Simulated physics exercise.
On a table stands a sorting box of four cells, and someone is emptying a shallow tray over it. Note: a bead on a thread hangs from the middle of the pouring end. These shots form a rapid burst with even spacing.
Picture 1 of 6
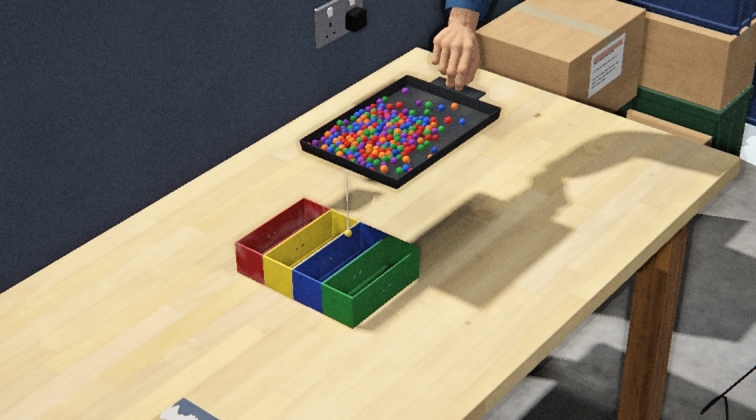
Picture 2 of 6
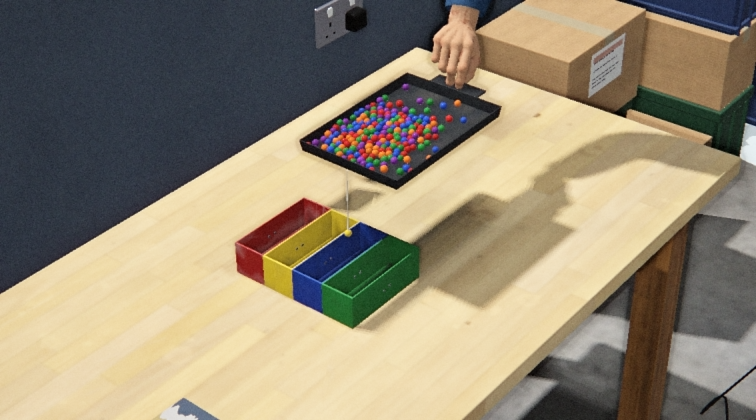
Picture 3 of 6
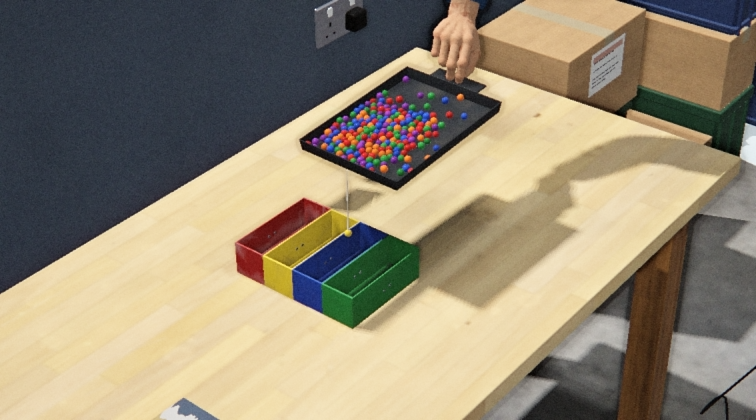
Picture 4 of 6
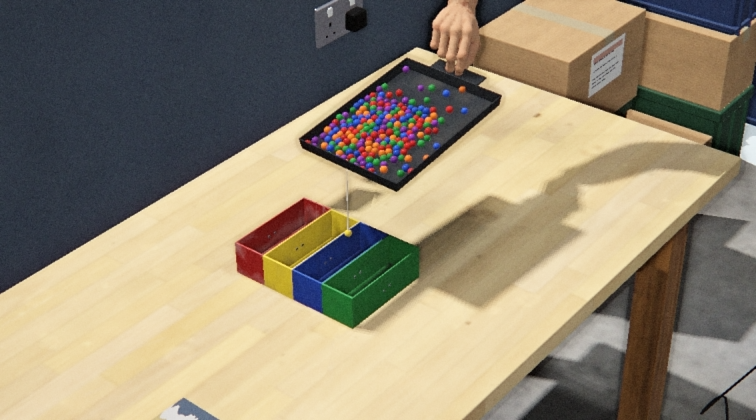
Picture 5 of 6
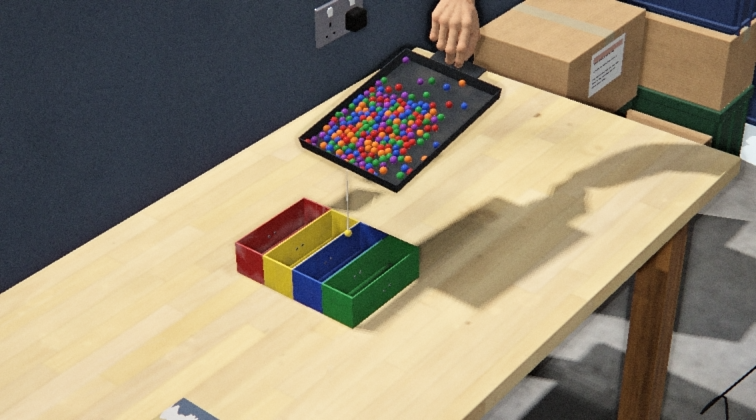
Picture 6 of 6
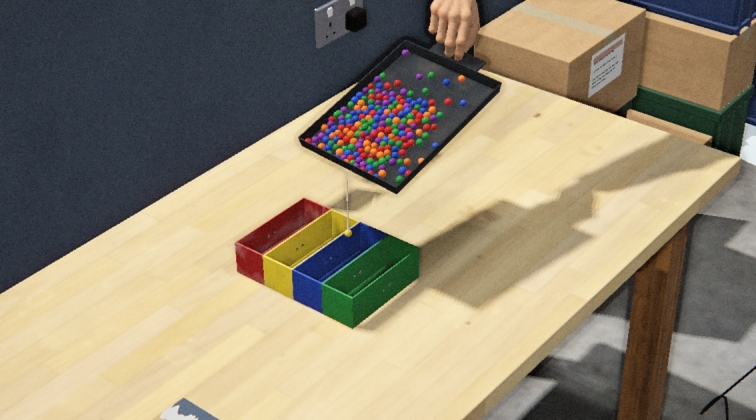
A hand held a black tray of colourful beads above a box with red, yellow, blue and green sections, then gradually raised the far end, tilting the tray while the beads shifted slightly.
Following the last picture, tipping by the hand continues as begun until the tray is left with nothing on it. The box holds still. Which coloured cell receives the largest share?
The green cell.
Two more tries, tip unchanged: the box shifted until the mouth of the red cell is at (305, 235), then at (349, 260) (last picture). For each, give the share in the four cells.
100 and 90 in a hundred, in turn.
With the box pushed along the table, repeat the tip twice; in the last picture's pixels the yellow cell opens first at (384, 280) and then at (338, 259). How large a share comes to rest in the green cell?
About 0 per cent, then about 20 per cent.
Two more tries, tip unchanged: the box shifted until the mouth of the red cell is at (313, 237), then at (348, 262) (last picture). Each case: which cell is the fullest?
Case A: That blue cell; case B: The cell in yellow.
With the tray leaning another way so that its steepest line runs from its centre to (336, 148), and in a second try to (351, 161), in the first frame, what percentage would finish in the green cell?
For the first aim it is 0 in a hundred, for the second 10 in a hundred.
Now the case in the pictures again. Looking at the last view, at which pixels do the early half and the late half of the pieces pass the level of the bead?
First close to (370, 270), next close to (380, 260).
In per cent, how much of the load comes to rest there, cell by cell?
Red cell some 0; yellow cell some 0; blue cell some 10; green cell some 50.
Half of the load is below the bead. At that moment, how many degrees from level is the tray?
That happens at around 90°.
Soon after the last picture, tray tipped steeply; all on the tray.
A little later, tray tipped right over; about a quarter on the tray; about a third in the green cell; a small part in the blue cell; a stray few in the yellow cell; a stray few in the red cell; about a third falling or outside the box.
Later still, tray tipped past a quarter turn; about half in the green cell; a small part in the blue cell; a stray few in the yellow cell; a stray few in the red cell; about a third falling or outside the box.
By the end, tray tipped past a quarter turn; about half in the green cell; a small part in the blue cell; a stray few in the yellow cell; a stray few in the red cell; about a third outside the box.
